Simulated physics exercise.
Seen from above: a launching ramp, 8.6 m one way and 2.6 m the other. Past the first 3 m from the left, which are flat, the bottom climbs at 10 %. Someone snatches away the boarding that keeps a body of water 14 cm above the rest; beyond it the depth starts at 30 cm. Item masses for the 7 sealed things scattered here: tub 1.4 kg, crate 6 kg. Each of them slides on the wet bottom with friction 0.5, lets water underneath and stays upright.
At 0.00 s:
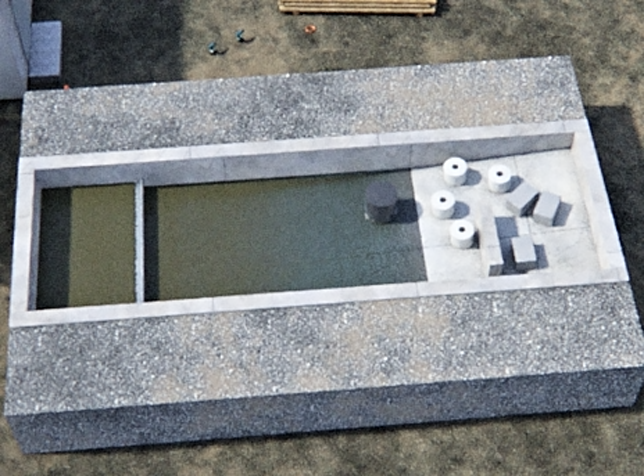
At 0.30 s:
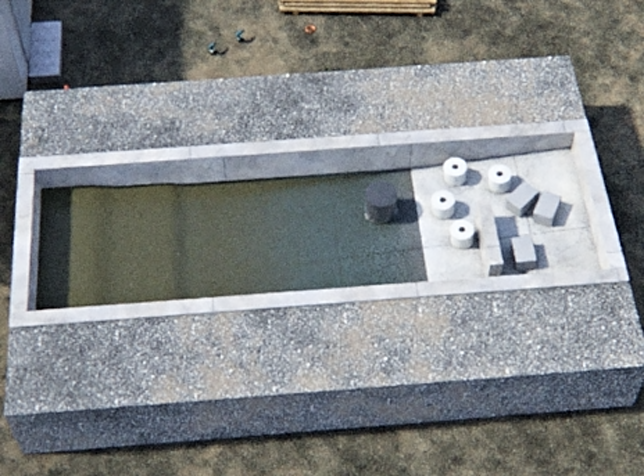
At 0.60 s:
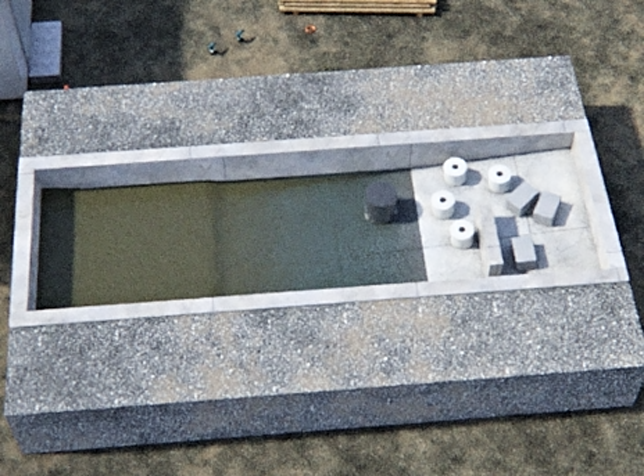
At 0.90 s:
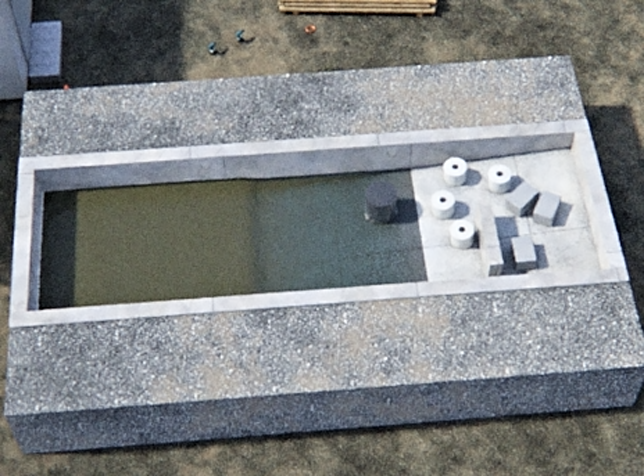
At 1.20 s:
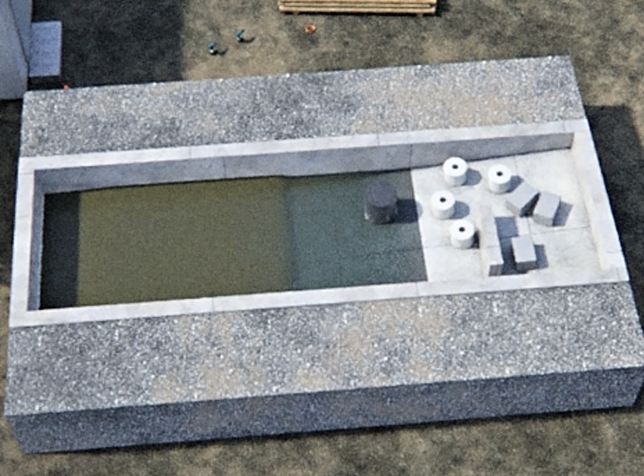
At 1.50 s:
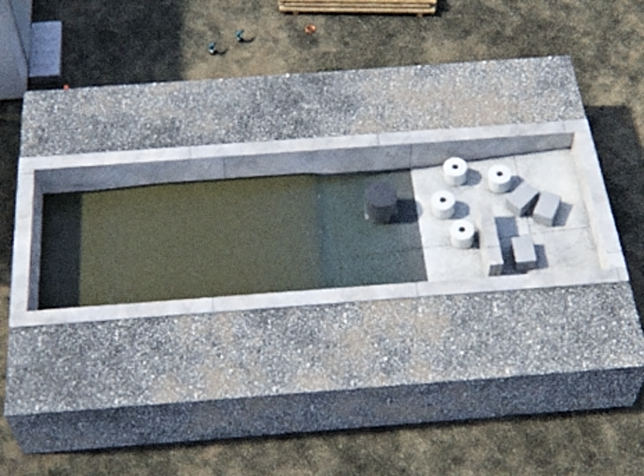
A long basin loses its dividing board, and murky water spreads right past still blocks.
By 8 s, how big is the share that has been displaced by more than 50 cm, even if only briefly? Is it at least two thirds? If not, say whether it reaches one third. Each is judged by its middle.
Looks like a third is reached, two thirds not.
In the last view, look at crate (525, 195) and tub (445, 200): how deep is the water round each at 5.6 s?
0 and 2 cm.
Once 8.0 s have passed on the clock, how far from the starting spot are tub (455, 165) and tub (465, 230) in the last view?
Shifts: 200 cm / 200 cm.
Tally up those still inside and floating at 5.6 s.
At that moment 3.
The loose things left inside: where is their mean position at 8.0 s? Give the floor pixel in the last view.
Roughly at (442, 213).
After 2.1 s 0 of 7 are over 50 cm from their spots; 0 afloat.
After 3.6 s 0 of 7 are over 50 cm from their spots; 2 afloat.
After 5.6 s 2 of 7 are over 50 cm from their spots; 3 afloat.
After 8.0 s 4 of 7 are over 50 cm from their spots, and 4 have been at some point; 3 afloat.
